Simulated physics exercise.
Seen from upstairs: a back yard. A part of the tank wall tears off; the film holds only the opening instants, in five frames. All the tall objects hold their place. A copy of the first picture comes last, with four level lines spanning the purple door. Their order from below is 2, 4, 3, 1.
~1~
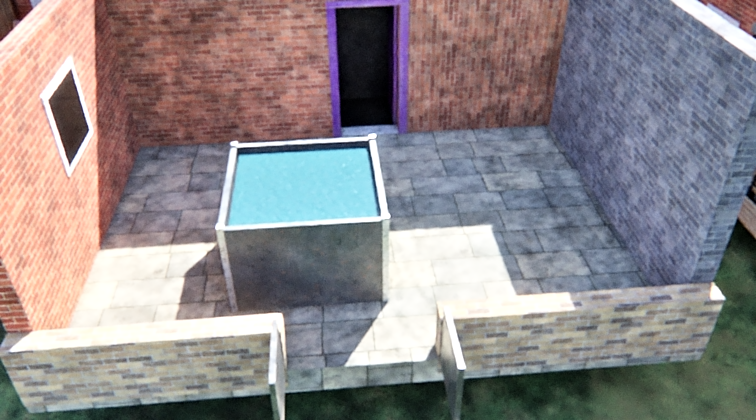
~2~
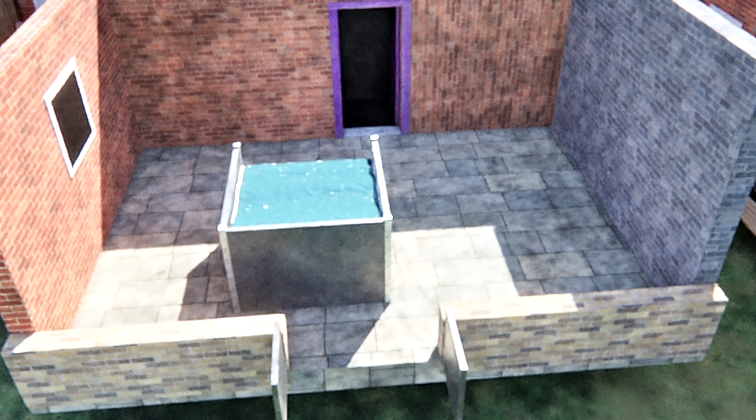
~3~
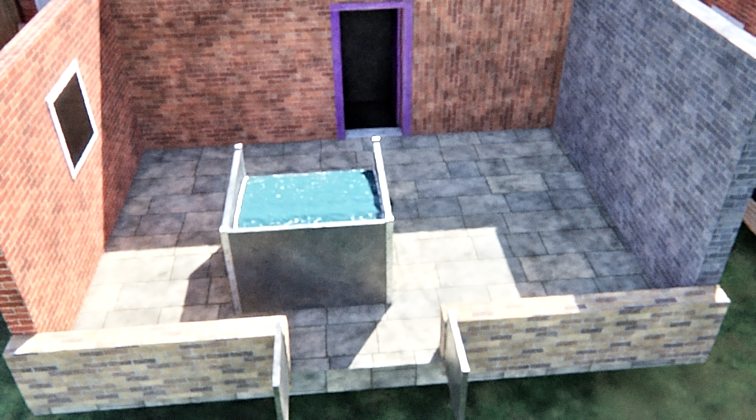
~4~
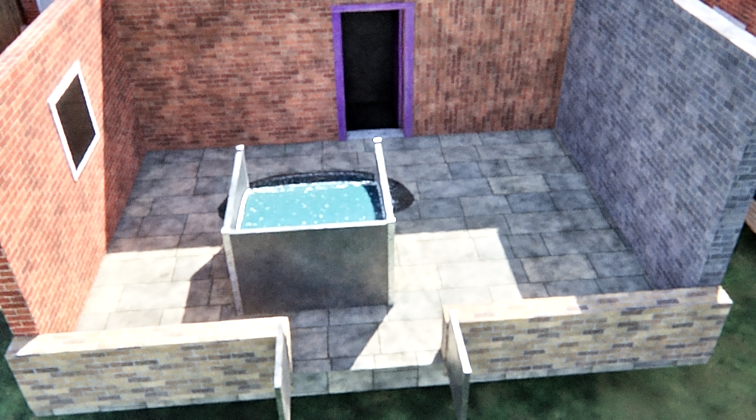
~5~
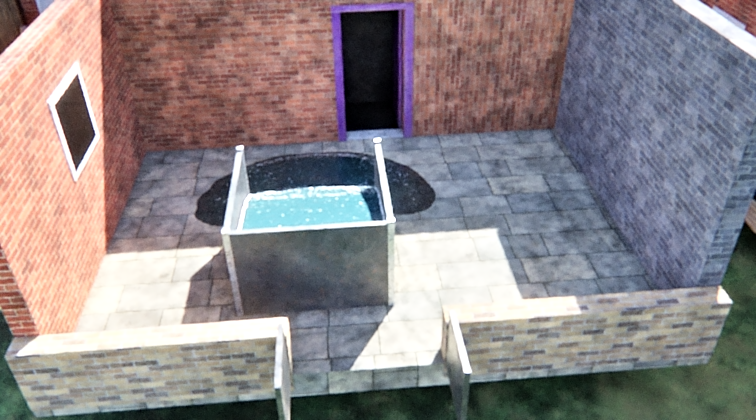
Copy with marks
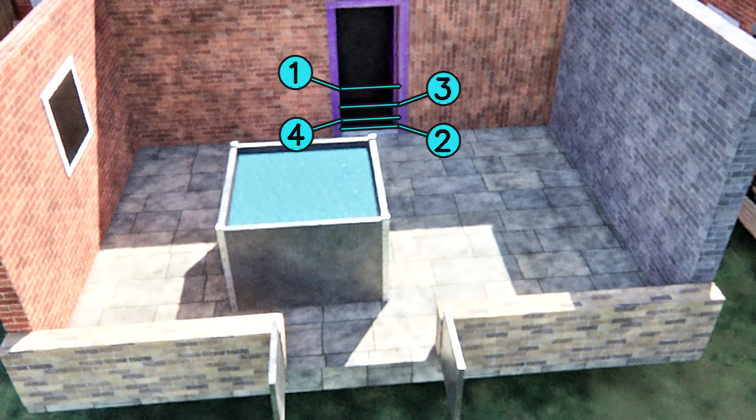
A walled back yard with a tank of blue water losing its back panel, the water sinking and spreading darkly across the paving behind.
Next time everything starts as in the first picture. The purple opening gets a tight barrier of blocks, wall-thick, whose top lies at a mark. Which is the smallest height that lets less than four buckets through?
The answer is height 3.
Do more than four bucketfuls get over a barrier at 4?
Yes, it does.
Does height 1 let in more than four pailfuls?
No, not at all.
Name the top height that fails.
The answer is 4.
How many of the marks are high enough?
Two of the four.
On the marked copy, 1 at (369, 87); 2 at (370, 127); 3 at (369, 105); 4 at (370, 118); from the bottom up 2, 4, 3, 1.
For height 1, nothing gets over.
For height 2, dozens of bucketfuls pour in.
For height 3, a splash gets over, under a bucket.
For height 4, about 10 bucketfuls get in.
